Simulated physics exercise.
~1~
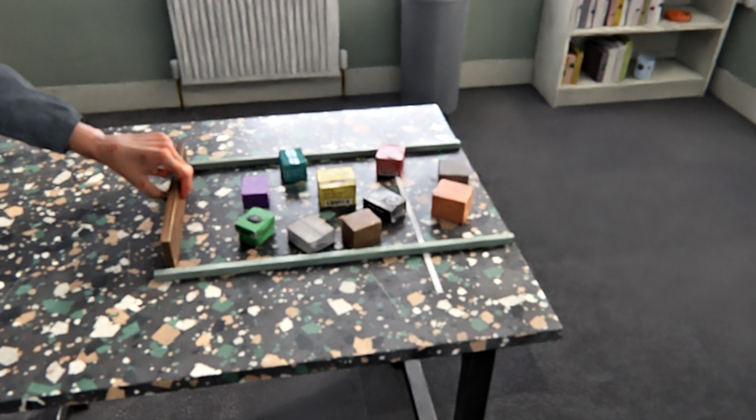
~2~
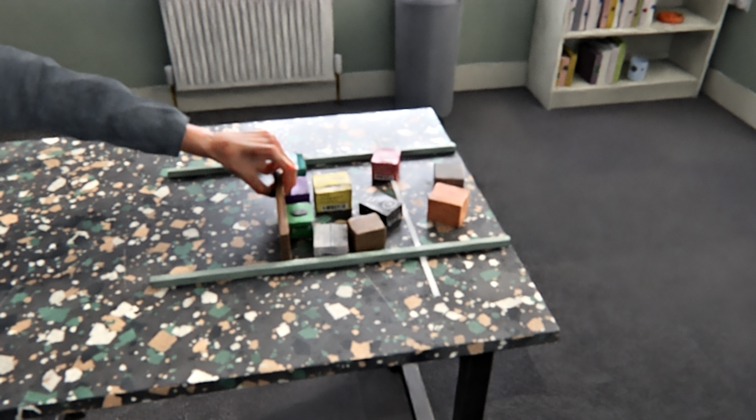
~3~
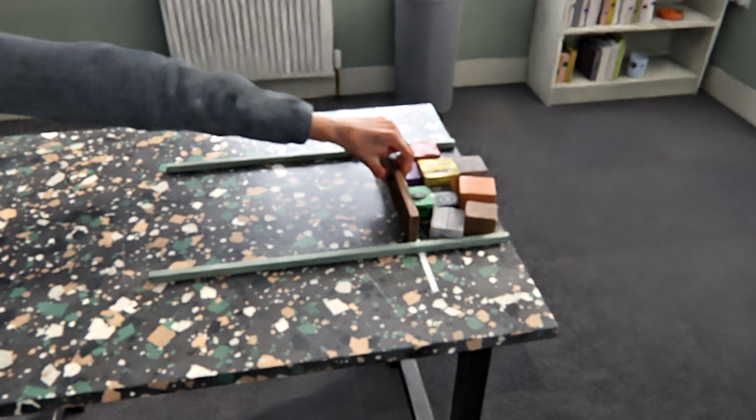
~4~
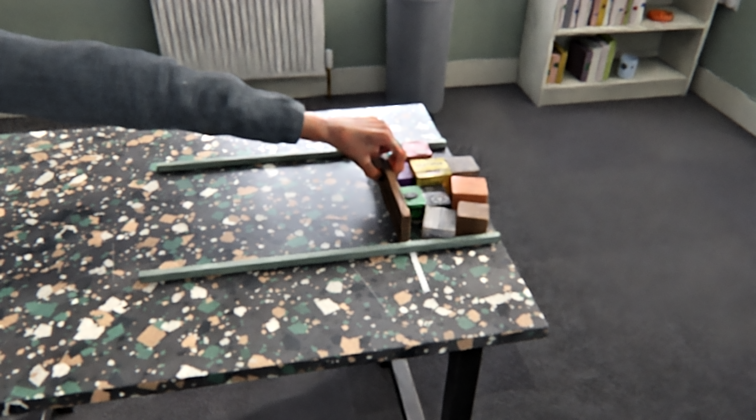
The clip opens on a speckled tabletop where a hand holds an upright wooden board at the left of a scatter of small coloured blocks, set between two pale green strips. The hand slides the board to the right, and it reaches the purple and green blocks first. It keeps pushing, gathering the grey, brown, yellow and other blocks into a tight cluster near the table's right end. The board then stops near the thin pale strip of tape. The hand stays on it, and the blocks rest bunched at the edge, with none falling off.
